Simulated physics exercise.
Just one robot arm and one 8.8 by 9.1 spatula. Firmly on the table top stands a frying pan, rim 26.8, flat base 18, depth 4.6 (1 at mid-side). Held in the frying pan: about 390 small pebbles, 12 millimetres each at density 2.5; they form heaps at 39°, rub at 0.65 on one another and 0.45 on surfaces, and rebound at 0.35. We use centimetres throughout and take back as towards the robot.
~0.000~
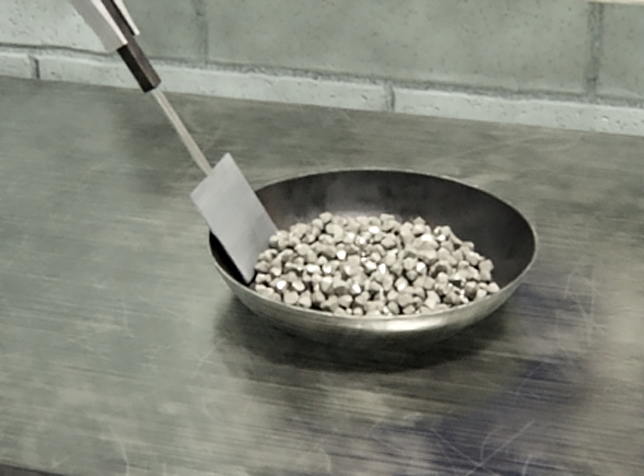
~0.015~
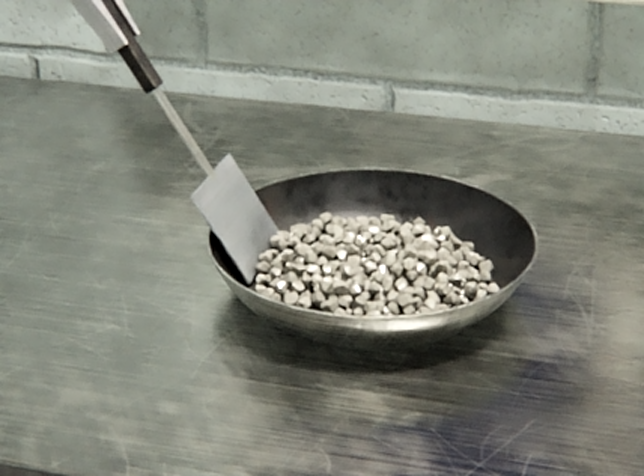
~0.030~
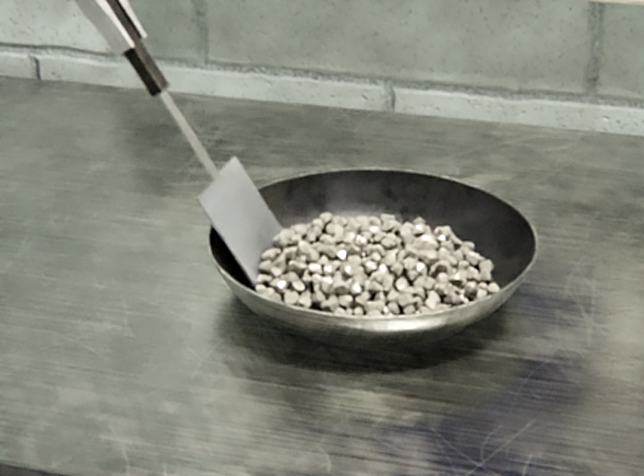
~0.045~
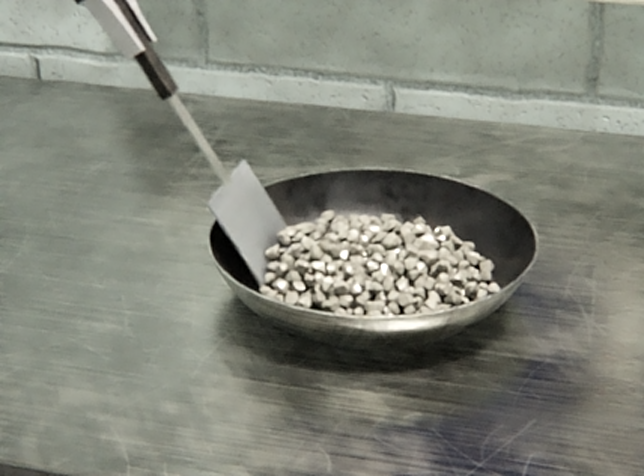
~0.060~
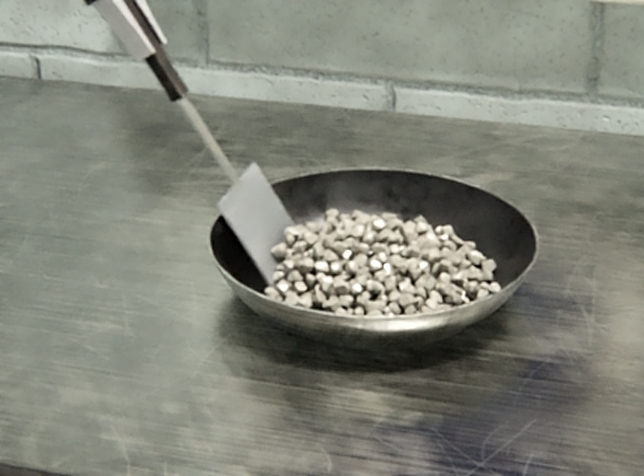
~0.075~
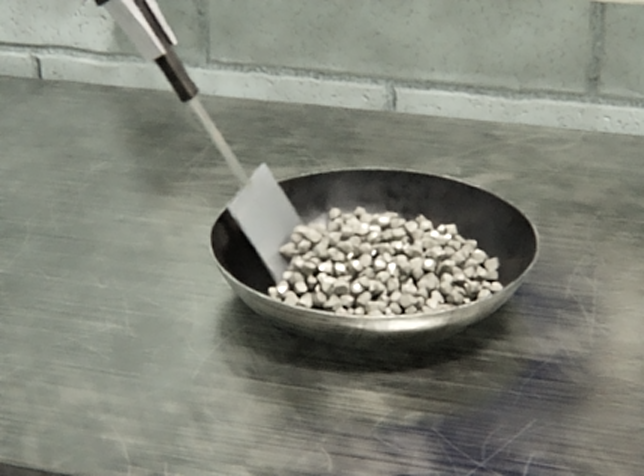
A spatula on a robot arm rested at the left side of a frying pan full of small pebbles, then slid slowly a short way right, nudging the nearest pebbles along slightly.
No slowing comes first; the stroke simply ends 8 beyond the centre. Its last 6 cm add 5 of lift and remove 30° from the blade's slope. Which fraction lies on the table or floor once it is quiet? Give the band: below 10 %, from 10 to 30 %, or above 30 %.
Below 10 %.
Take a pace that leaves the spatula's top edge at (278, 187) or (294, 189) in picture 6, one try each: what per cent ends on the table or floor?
That comes to about 20 and about 25 percent, in that order.
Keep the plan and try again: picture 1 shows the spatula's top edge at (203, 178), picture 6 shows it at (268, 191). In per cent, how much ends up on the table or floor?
Some 15 percent ends up on the table or floor.
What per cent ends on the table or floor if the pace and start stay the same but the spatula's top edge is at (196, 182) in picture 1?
Near 5 in a hundred.
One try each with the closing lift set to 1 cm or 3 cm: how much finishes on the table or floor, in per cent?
First try around 5 percent, second try around 5 percent.
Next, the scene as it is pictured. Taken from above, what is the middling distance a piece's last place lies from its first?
Somewhere about 5 centimetres, I'd say.
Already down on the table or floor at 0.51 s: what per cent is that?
Share at that moment: About 0 %.
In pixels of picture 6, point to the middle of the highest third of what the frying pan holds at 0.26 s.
I'd say close to (473, 255).
By 0.17 s, sloping 58°, highest piece 4 above the table; 393 in the frying pan.
By 0.26 s, sloping 47°, highest piece 6 above the table; 393 in the frying pan.
By 0.51 s, sloping 28°, highest piece 7 above the table; 385 in the frying pan, 5 on the table or floor, 3 on the blade or in flight.
By 1.56 s, sloping 28°, highest piece 6 above the table; 383 in the frying pan, 10 on the table or floor.
Final count, 383 in the frying pan, 10 on the table or floor. That is 3 % on the table or floor.
